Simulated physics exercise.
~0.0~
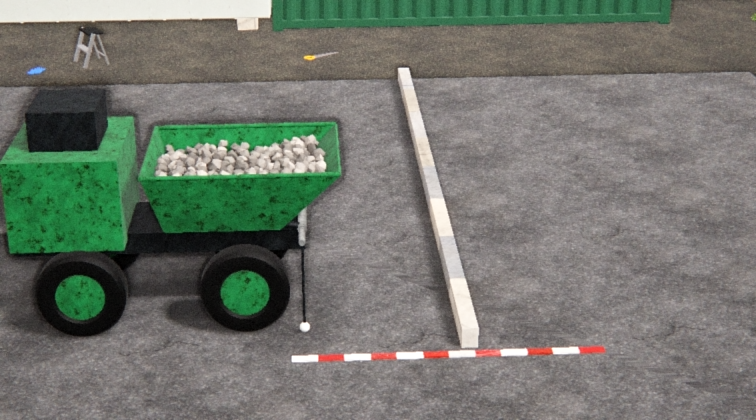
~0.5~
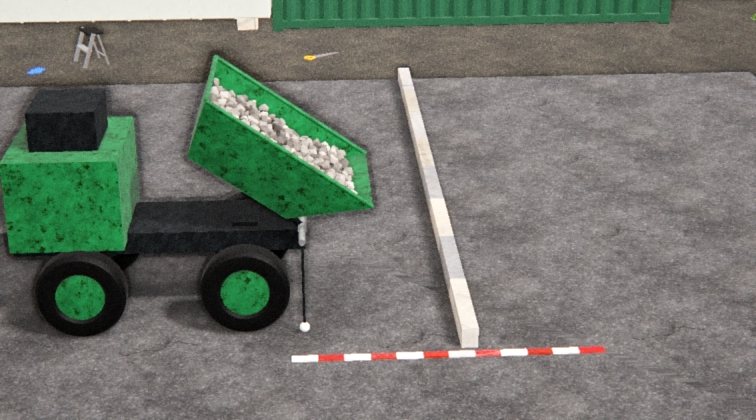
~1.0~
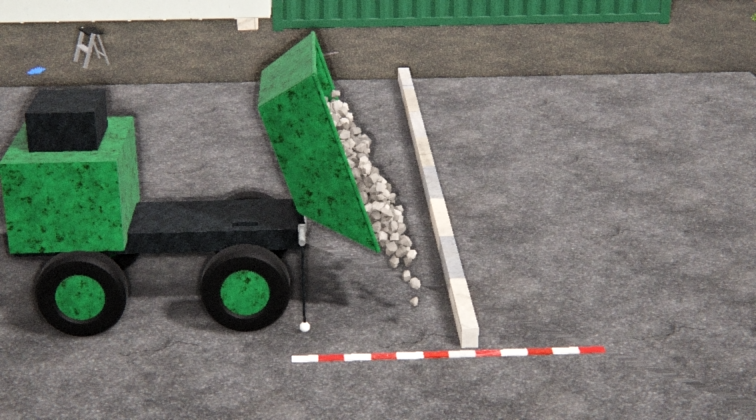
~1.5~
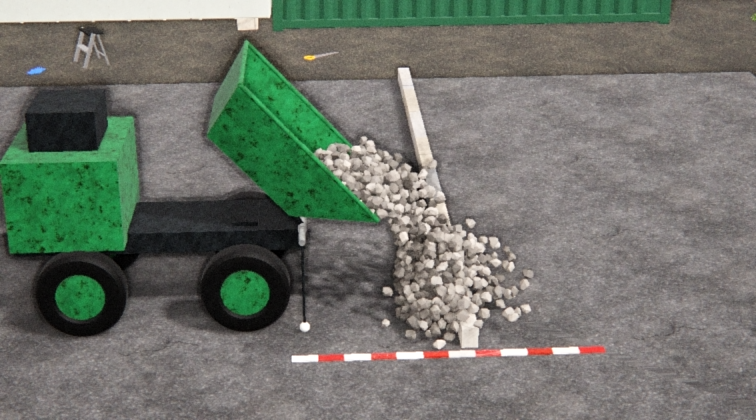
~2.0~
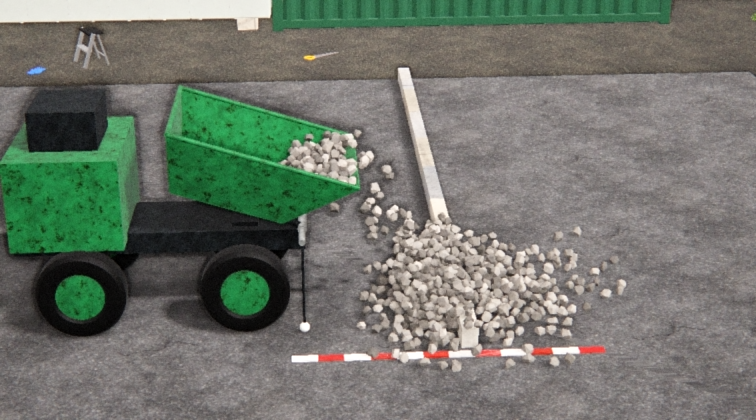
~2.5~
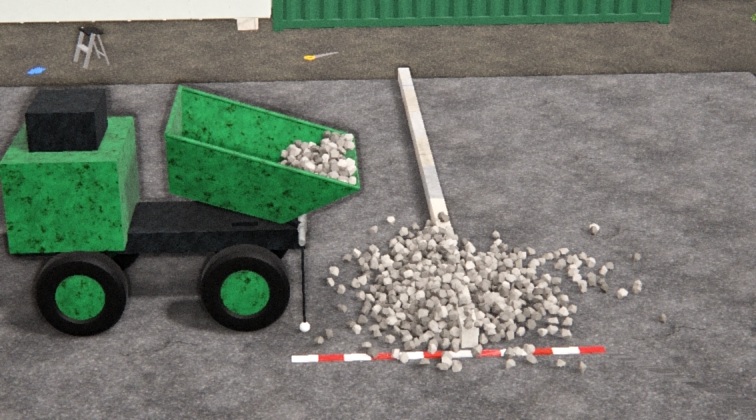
The clip opens on a green dumper at the left, its level skip full of pale stones, with a low kerb running across the grey ground to its right. The skip tips up towards the right, the stones still resting inside. It swings steeper until they slide down its floor and the first ones drop off the lip. As the skip starts back down, stones pour out into a heap that buries the near part of the kerb. The skip stops still slightly tilted, a small batch left near its lip, while the spread pile lies on both sides of the kerb.
